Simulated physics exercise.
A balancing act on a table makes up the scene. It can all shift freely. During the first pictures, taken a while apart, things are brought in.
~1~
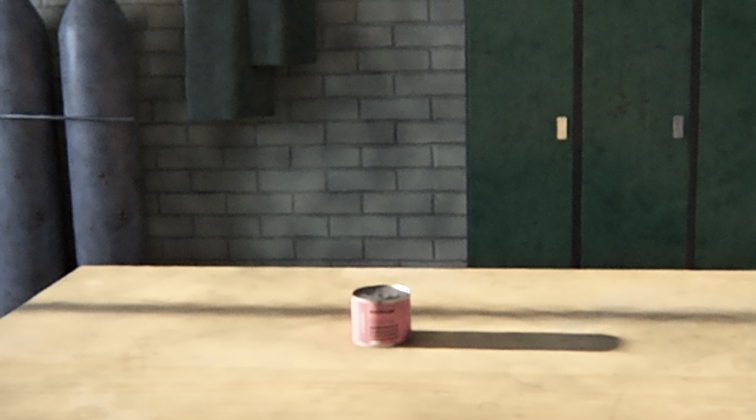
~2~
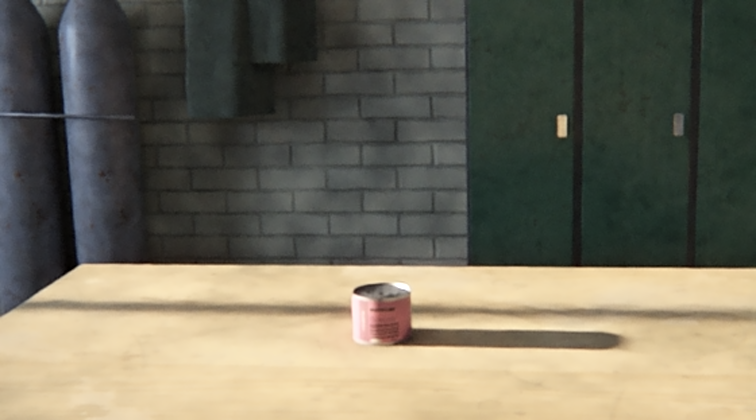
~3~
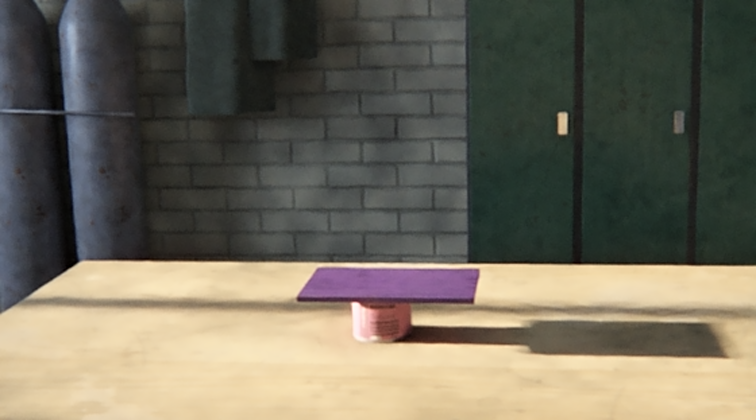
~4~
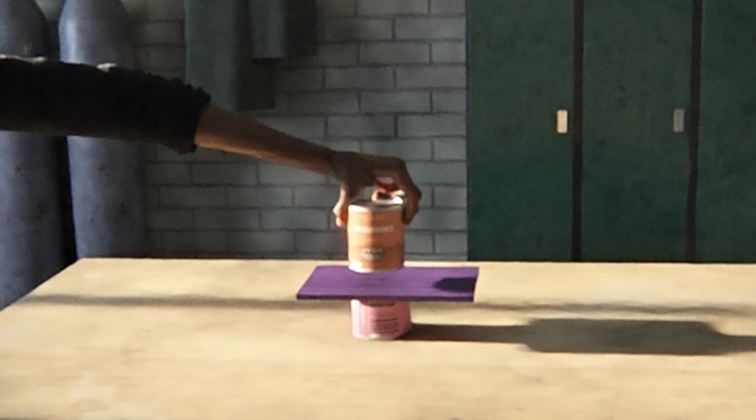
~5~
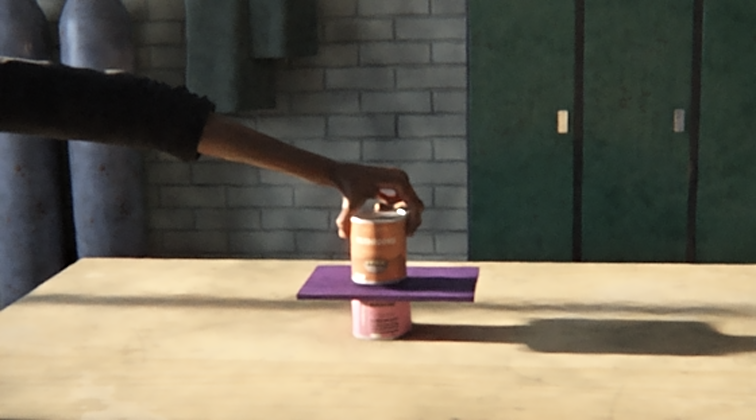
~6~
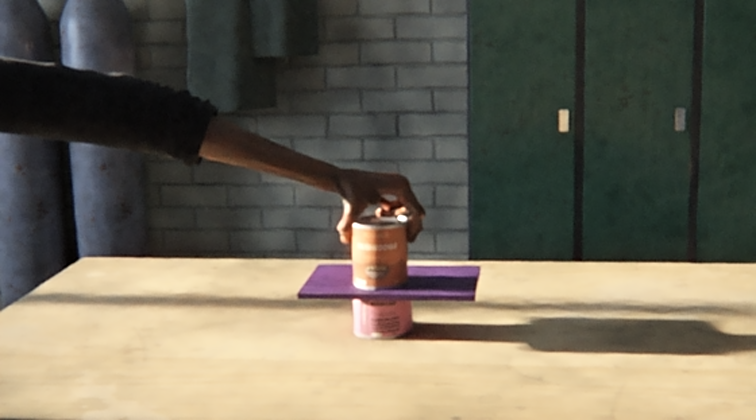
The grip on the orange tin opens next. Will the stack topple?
No, it stays put.
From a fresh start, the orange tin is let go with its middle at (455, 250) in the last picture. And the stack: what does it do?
Outcome: Collapse.
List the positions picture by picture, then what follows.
In the first picture, the last thing is not in view yet.
In the second picture, the last thing is not in view yet.
In the third picture, the last thing is not in view yet; purple board (392, 284).
The fourth picture shows still above its spot; orange tin (377, 234); purple board (391, 282).
The fifth picture shows still above its spot; orange tin (379, 246); purple board (391, 282).
The sixth picture shows set down, still held; orange tin (380, 251); purple board (392, 281).
Then, 0.20 s after the last picture, nothing has stirred.
Then, 0.40 s after the last picture, orange tin resting near (380, 252).
At rest, all 3 in place. Seen from the same camera at the end, orange tin near (380, 252). The stack keeps its balance.
